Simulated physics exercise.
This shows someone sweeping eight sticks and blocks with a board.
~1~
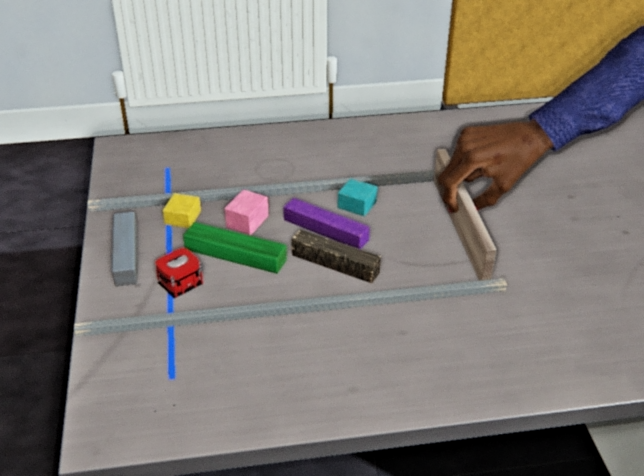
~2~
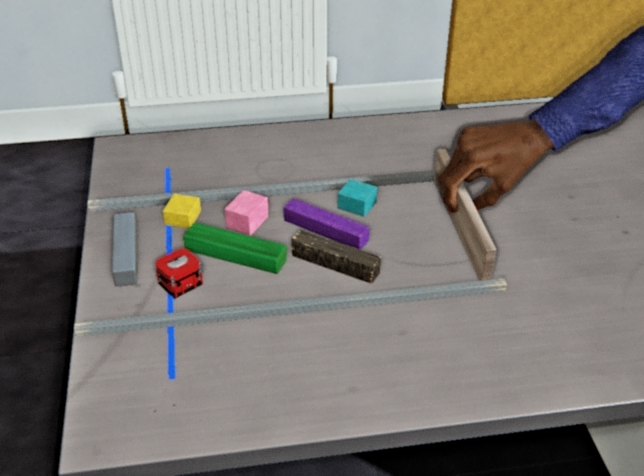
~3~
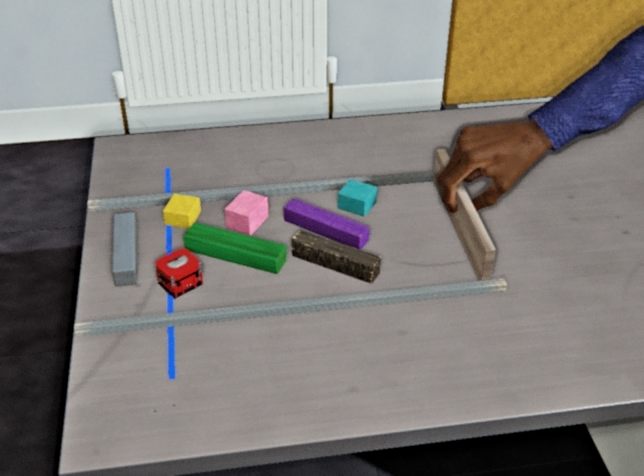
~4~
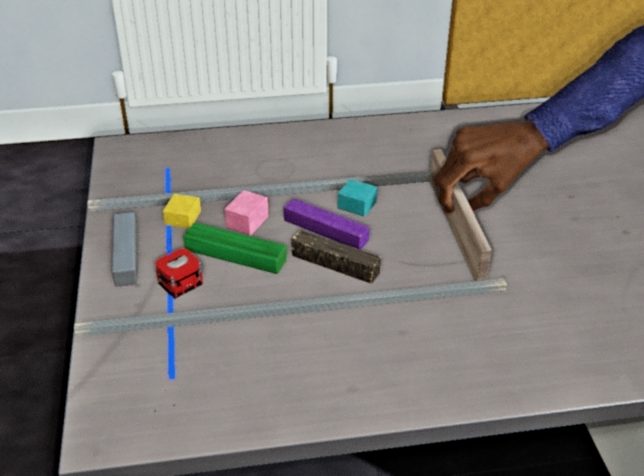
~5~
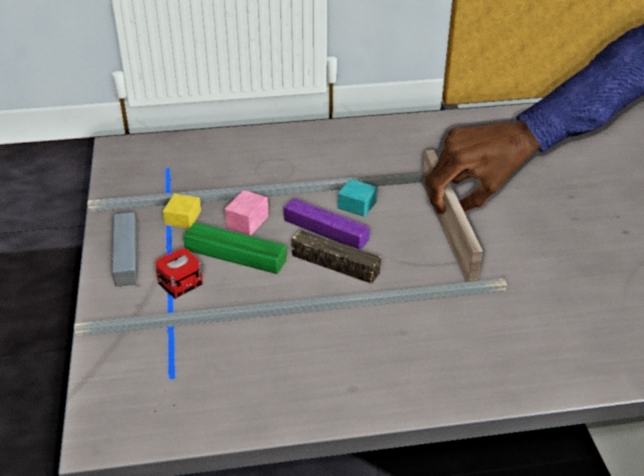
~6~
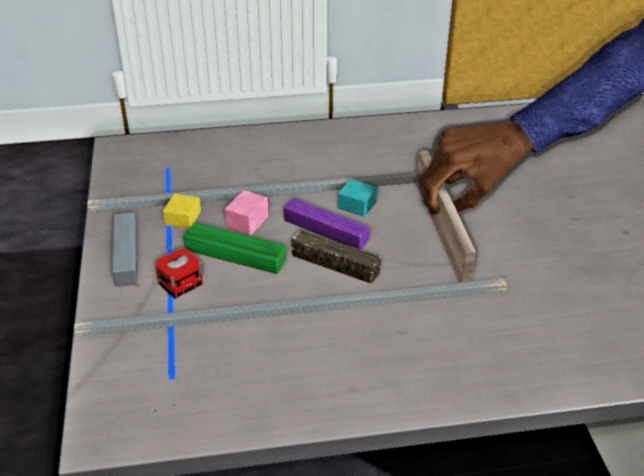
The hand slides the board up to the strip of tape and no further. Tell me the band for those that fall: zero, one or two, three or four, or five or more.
In the end the number that fall off is one or two.
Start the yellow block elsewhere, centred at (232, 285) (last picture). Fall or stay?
The yellow block remains up.
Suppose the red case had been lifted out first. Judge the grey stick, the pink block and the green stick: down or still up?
The grey stick comes down, the pink block is kept, the green stick remains up.
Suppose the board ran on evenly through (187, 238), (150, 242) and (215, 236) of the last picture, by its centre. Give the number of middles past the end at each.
Past the end: 1, 3 and 0.
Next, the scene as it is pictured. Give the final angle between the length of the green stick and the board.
Roughly 40° out of line.
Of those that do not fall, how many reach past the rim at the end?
It comes to 3.
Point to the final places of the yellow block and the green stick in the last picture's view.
Near (108, 215) and (113, 285).
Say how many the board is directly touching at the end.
It touches 3.
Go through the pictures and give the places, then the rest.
In the first frame, grey stick (125, 248); red case (179, 272); yellow block (182, 211); board (462, 213); tape (169, 258).
In the second frame, red case (179, 273); turquoise block (357, 198).
In the third frame, yellow block (182, 211); purple bar (326, 224).
In the fourth frame, grey stick (125, 248); pink block (247, 212).
In the fifth frame, red case (179, 273); black bar (335, 257).
In the sixth frame, grey stick (125, 248); red case (179, 273); yellow block (182, 211); board (443, 214); tape (169, 258).
Early on, none off yet; grey stick at rest near (125, 248); red case at rest near (179, 273); yellow block at rest near (182, 211).
Finally, the number that fall off is one or two; lost, grey stick.
